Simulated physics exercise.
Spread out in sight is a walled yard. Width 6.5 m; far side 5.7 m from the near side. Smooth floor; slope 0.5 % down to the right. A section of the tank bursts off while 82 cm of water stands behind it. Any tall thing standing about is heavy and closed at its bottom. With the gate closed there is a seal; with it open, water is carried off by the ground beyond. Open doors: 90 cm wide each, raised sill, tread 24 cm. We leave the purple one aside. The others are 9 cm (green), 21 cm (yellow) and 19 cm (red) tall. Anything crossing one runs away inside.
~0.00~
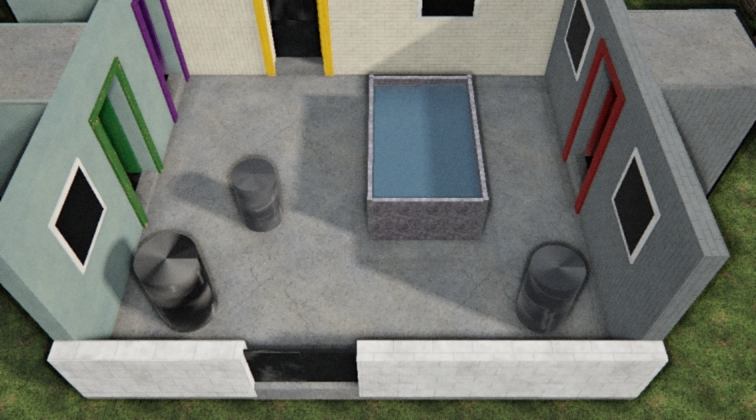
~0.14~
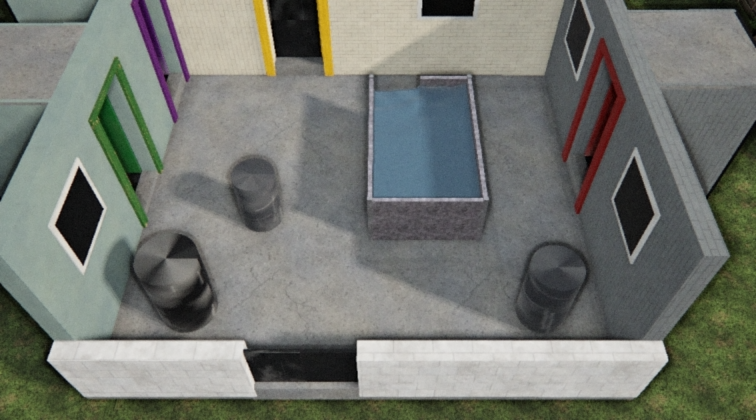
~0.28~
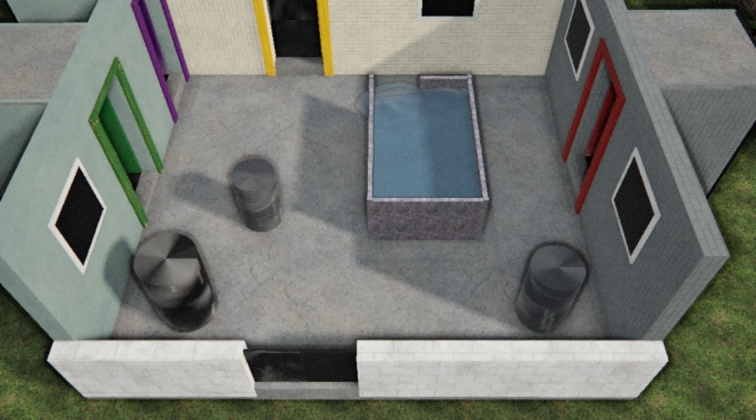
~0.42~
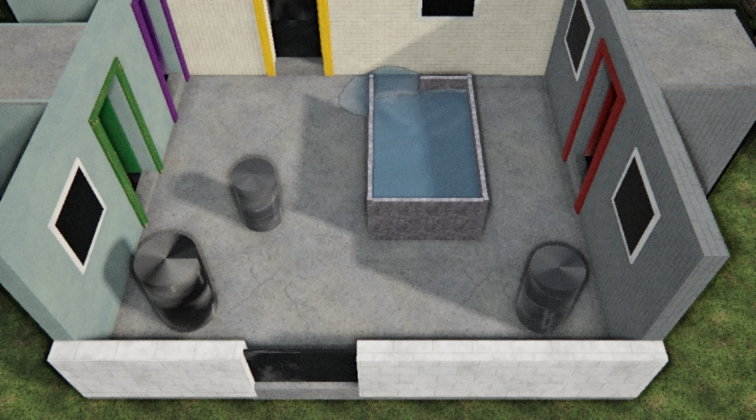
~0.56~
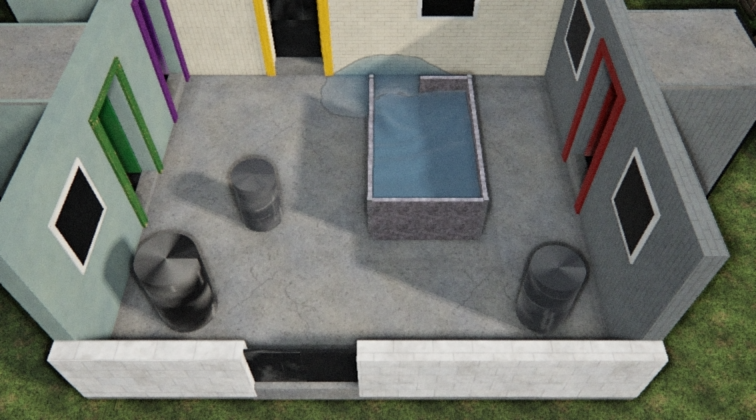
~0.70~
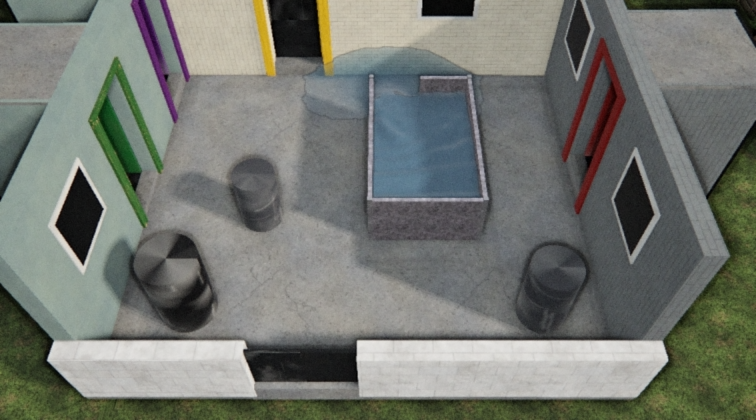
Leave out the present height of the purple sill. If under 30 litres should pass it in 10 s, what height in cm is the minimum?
The minimum is around 23 cm.
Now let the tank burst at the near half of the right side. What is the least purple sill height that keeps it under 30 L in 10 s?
Some 10.0 cm.
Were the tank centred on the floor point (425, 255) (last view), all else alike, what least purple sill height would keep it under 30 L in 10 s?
Near 22 cm.
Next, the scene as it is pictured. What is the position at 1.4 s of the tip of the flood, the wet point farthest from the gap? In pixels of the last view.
Pixel close to (198, 78).
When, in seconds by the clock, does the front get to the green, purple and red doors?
Times: Green 2.4 seconds, purple 1.6 seconds, red 2.0 seconds.
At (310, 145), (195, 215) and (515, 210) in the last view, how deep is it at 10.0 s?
That's 6, 5 and 11 cm, in the order given.
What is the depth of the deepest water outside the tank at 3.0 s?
Up to some 35 centimetres, I'd say.
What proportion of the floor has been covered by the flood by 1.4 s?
Approximately 20 % of the floor.
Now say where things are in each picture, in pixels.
The first picture shows still water, 82 cm deep, in the tank at (423, 137); the purple door at (165, 53) is dry.
In the second picture, the gap is on the far side, the front 0.4 m out at a hidden place; the back of the tank holds 82 cm.
In the third picture, the gap is on the far side, the front 0.9 m out at a hidden place; the back of the tank holds 82 cm.
In the fourth picture, water pours out on the far side and has run 1.2 m, to (360, 76); about 10 cm deep outside, 82 cm at the back.
In the fifth picture, water pours out on the far side and has run 1.4 m, to (330, 76); about 8 cm deep outside, 81 cm at the back.
In the sixth picture, the front is at (307, 76), 1.7 m from the gap on the far side; 2.7 m2 of floor is wet, 78 cm left at the back; 2.3 m in a straight line remain to the purple door at (165, 53).
After 1.4 s water covers 20 % of the floor, deepest (55 cm) near (386, 79); it has not reached the purple door.
After 3.0 s water covers 45 % of the floor, deepest (35 cm) near (386, 79); 27 cm at the purple door, 26 litres in over its 22 cm sill.
After 10.0 s water covers 100 % of the floor, deepest (15 cm) near (615, 357); 8 cm at the purple door, 36 litres in over its 22 cm sill.
At the purple door as built, the water arrived by 1.6 s and peaked near 32 cm at 1.8 s.
Run again over the same 10 s with other heights there, 60 litres in over 19.5 cm, 10 litres over 26.5 cm. The limit of 30 litres is kept from about 23 cm up.
